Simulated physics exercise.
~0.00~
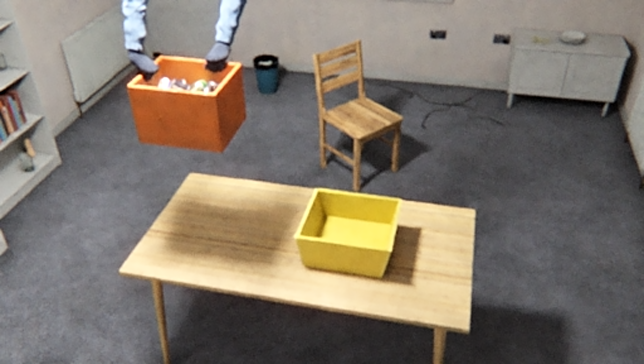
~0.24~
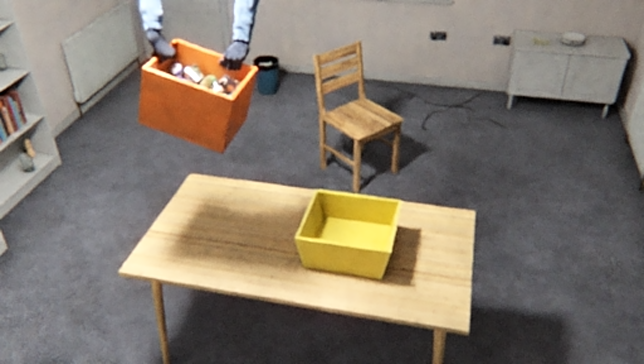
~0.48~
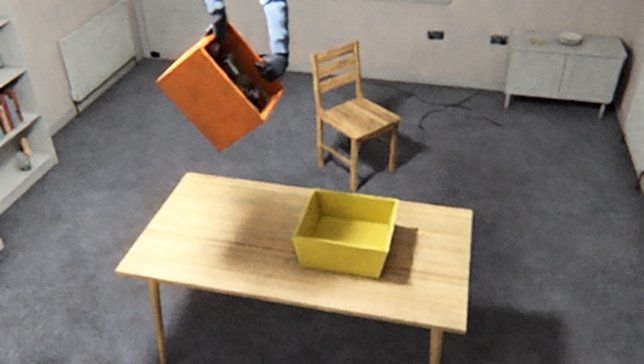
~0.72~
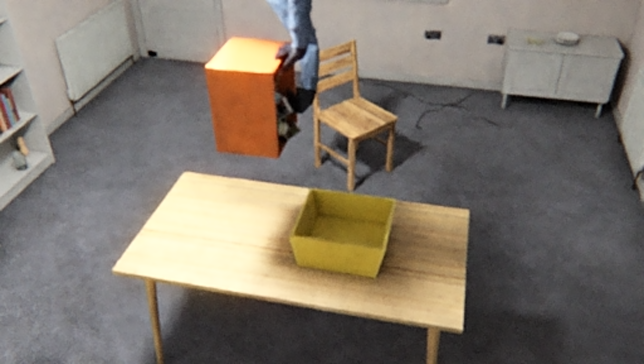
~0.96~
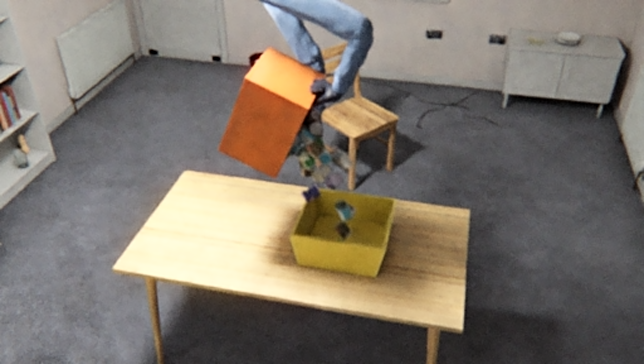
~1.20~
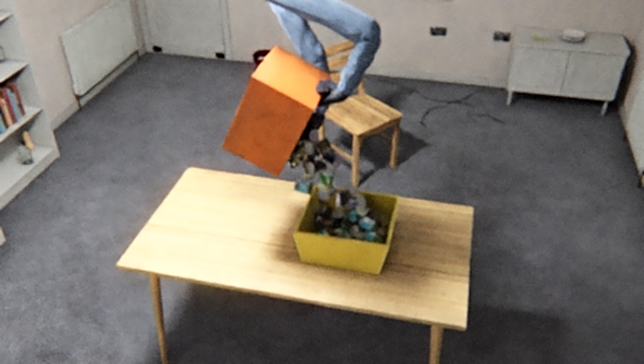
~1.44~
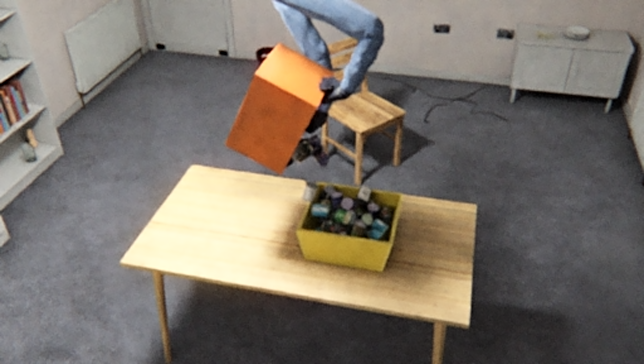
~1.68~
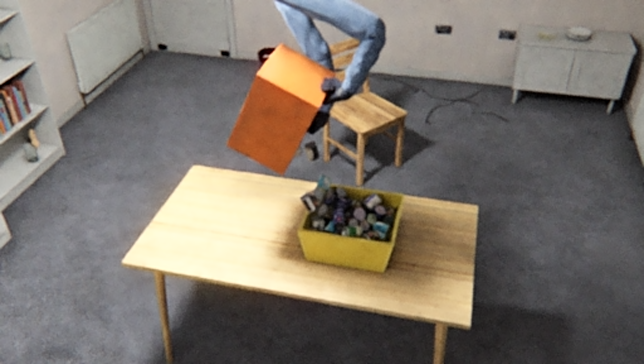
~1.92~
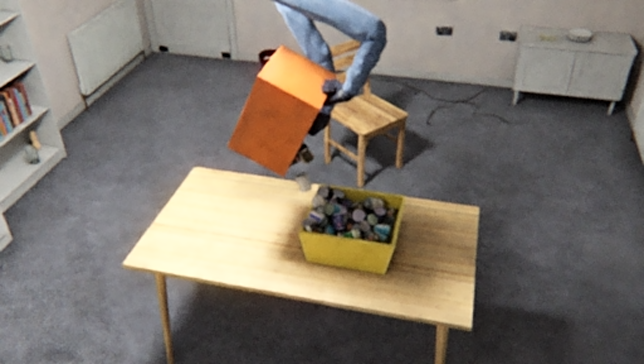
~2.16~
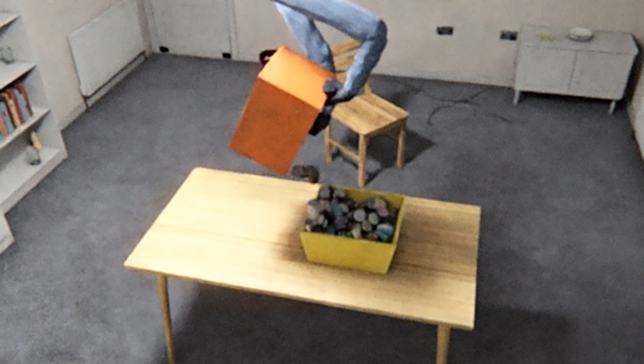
In a grey-carpeted room with a wooden chair and a bookshelf, two gloved hands hold an orange box full of small tins above and behind a table where an empty yellow tub sits. The hands tip the box to the right, steadily turning it past its side until its opening points downward. Tins begin to tumble out in a stream and drop into the tub. The heap in the tub grows quickly while the box stays tilted and the flow thins to a few stragglers. By the end, the yellow tub is heaped with tins, and the hands still hold the orange box tipped over it.
